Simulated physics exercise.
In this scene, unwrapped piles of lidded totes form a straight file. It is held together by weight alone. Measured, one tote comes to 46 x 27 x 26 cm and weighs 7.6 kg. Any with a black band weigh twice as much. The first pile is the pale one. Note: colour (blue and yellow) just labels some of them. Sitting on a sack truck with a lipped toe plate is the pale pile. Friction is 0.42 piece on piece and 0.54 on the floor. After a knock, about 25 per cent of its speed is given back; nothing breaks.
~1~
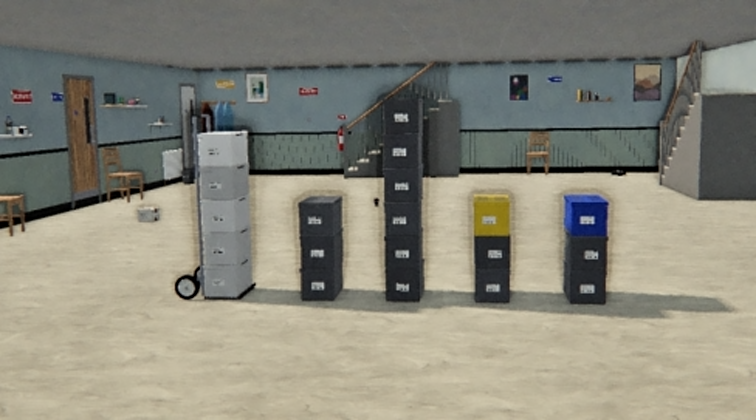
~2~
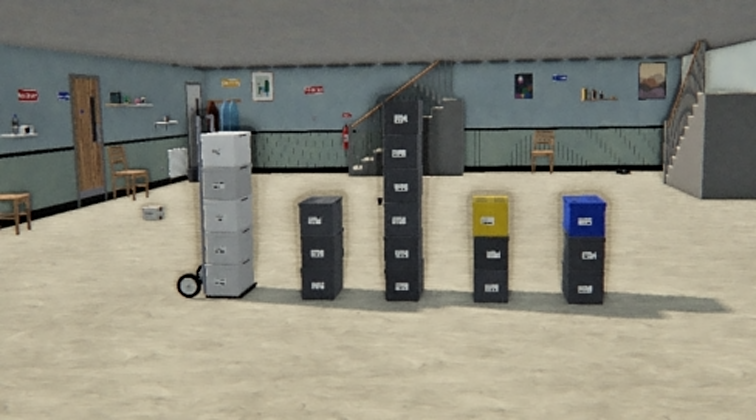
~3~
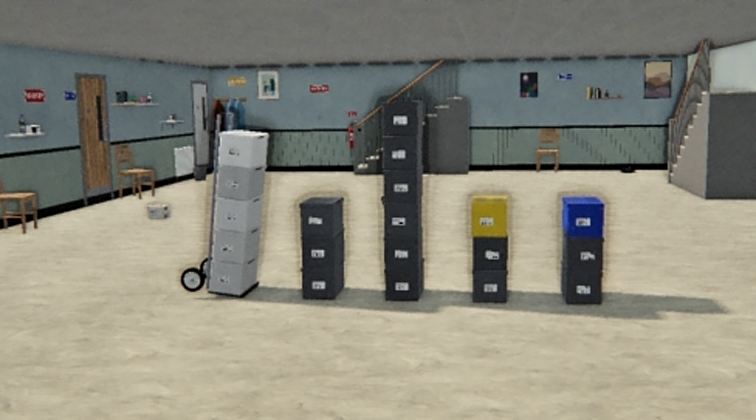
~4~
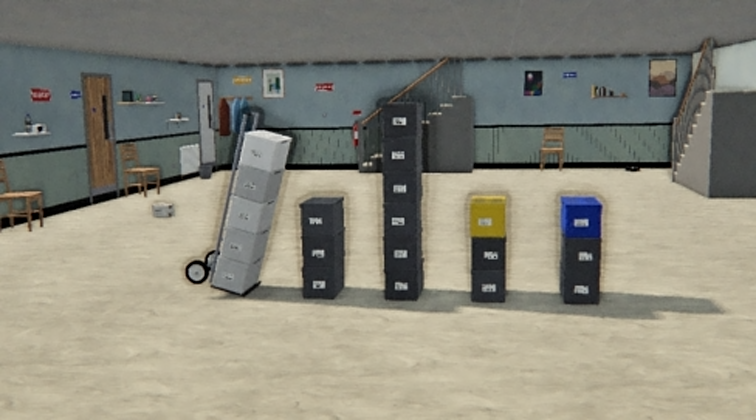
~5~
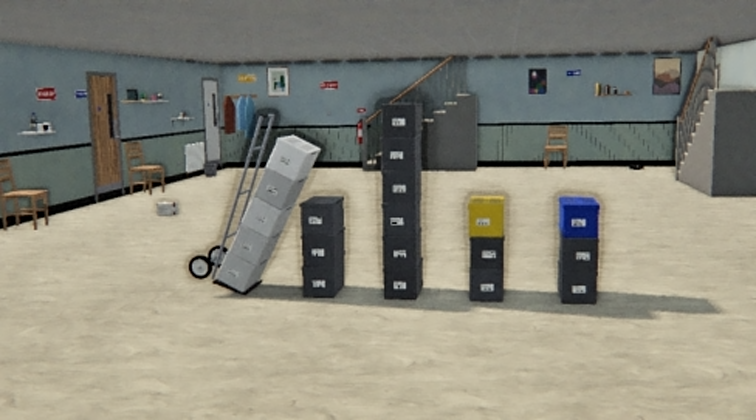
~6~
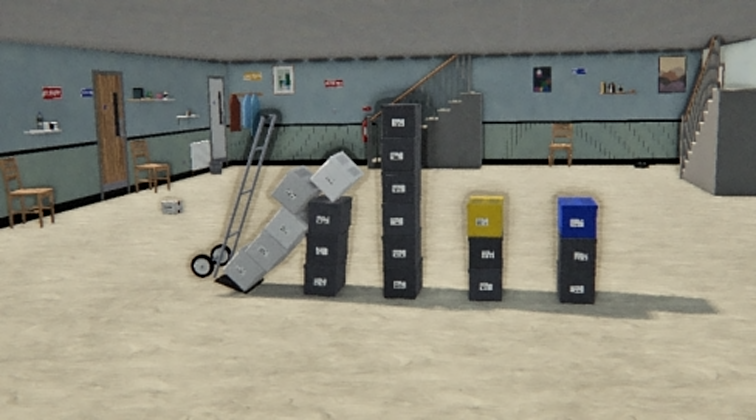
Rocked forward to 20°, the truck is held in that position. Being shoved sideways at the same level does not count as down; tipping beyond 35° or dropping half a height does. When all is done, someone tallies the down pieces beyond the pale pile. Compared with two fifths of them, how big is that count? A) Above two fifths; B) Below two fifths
(A) Above two fifths.
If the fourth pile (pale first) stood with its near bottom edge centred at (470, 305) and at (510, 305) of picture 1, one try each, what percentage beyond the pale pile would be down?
Try 1: Around 100 %; try 2: Around 90 %.
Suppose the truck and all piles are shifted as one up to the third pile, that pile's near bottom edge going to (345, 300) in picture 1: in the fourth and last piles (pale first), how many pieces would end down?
Down per pile: Fourth 2; last 2.
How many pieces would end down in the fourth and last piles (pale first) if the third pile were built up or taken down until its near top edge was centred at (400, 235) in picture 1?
Counts down - fourth: 3; last: 2.
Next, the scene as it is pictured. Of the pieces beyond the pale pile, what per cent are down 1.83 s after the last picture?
It's 60 percent at that point.
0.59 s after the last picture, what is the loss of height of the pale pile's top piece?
The top piece is some 30 centimetres lower than at the start.
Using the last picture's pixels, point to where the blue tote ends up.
At about (694, 286).
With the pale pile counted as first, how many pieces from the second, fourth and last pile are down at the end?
Pieces by pile: Second 3, fourth 3, last 2.
Then, 0.59 s on from the sixth picture, 5 of the pale pile down; none of the 15 other totes down, 7 disturbed.
Then, 1.83 s on from the sixth picture, 5 of the pale pile down; 9 of the 15 other totes down; yellow tote tipped 3°.
Then, 2.61 s on from the sixth picture, 5 of the pale pile down; 14 of the 15 other totes down; blue tote tipped 42°, 22 cm lower; yellow tote tipped 36°, 20 cm lower.
Finally, 5 of the pale pile down; 14 of the 15 other totes down; yellow tote upside down; blue tote on its side. That is 93 per cent. Seen by the last camera, middles, yellow tote near (611, 256), blue tote near (694, 286).
